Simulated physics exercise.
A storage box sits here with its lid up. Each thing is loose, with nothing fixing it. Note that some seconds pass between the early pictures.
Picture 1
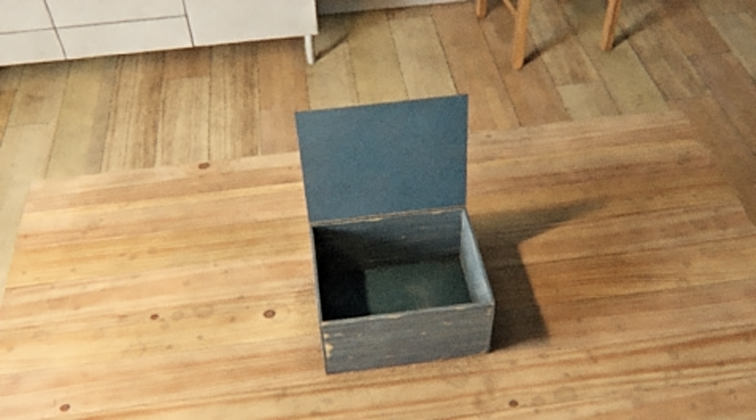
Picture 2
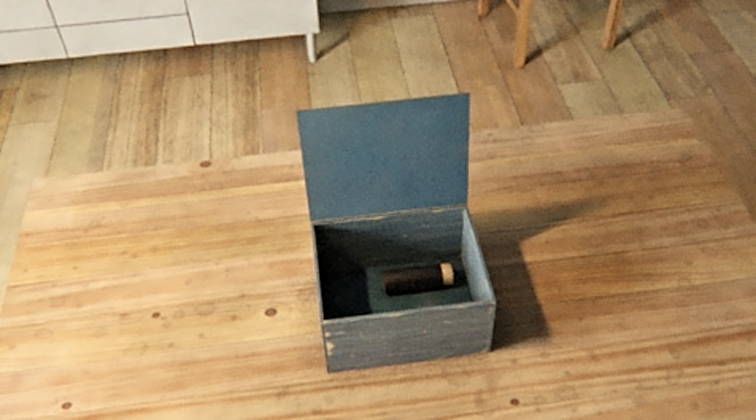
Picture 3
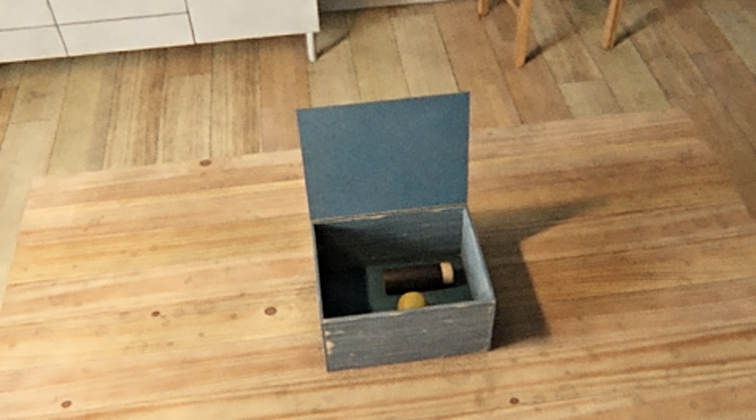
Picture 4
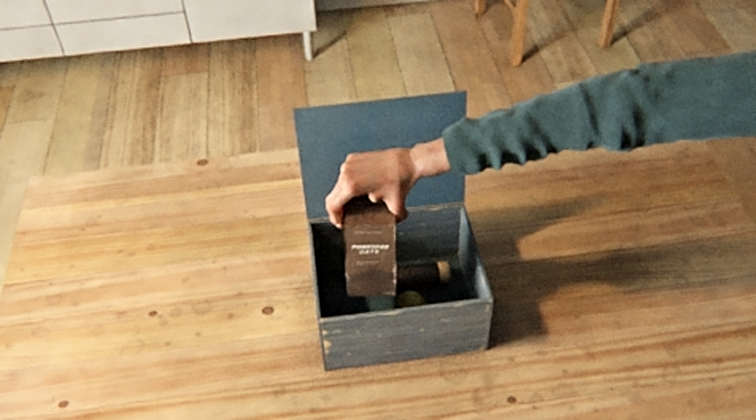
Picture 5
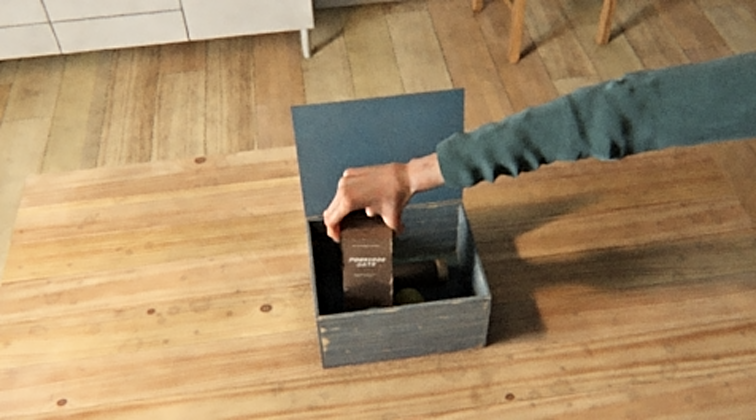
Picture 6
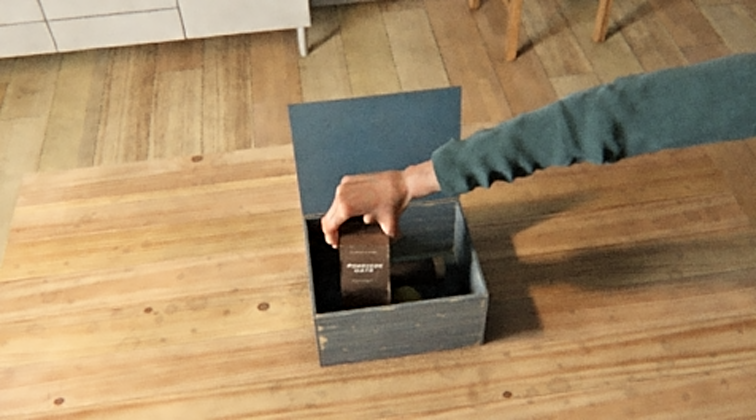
A hand lowers a brown carton into an open box holding a black shaker and a yellow item.
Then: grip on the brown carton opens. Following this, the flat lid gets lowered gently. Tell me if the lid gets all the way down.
It does not.
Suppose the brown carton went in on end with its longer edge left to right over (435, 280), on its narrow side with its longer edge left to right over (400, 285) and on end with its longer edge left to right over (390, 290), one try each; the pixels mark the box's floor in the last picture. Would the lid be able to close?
The lid is kept raised the first time, lowers completely the second time and is kept raised the third time.
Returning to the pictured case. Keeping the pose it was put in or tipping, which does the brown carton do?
Result: It remains as it was set.
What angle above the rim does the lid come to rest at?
Near 25° up from the rim.
Then, 0.30 s after the last picture, brown carton tipped 16° from how it was near (349, 282).
Then, 1.10 s after the last picture, lid starting down; brown carton slid about its own width near (362, 283); yellow lemon rolled about its own width.
Then, 1.50 s after the last picture, lid 66° above the rim; brown carton slid about its own width near (362, 283); yellow lemon rolled about its own width.
Then, 1.90 s after the last picture, lid 33° above the rim; brown carton slid about its own width near (362, 283); yellow lemon rolled about its own width.
At rest, lid 24° above the rim; moved from the start, brown carton and yellow lemon; black shaker in place. Seen from the same camera at the end, brown carton near (362, 283).
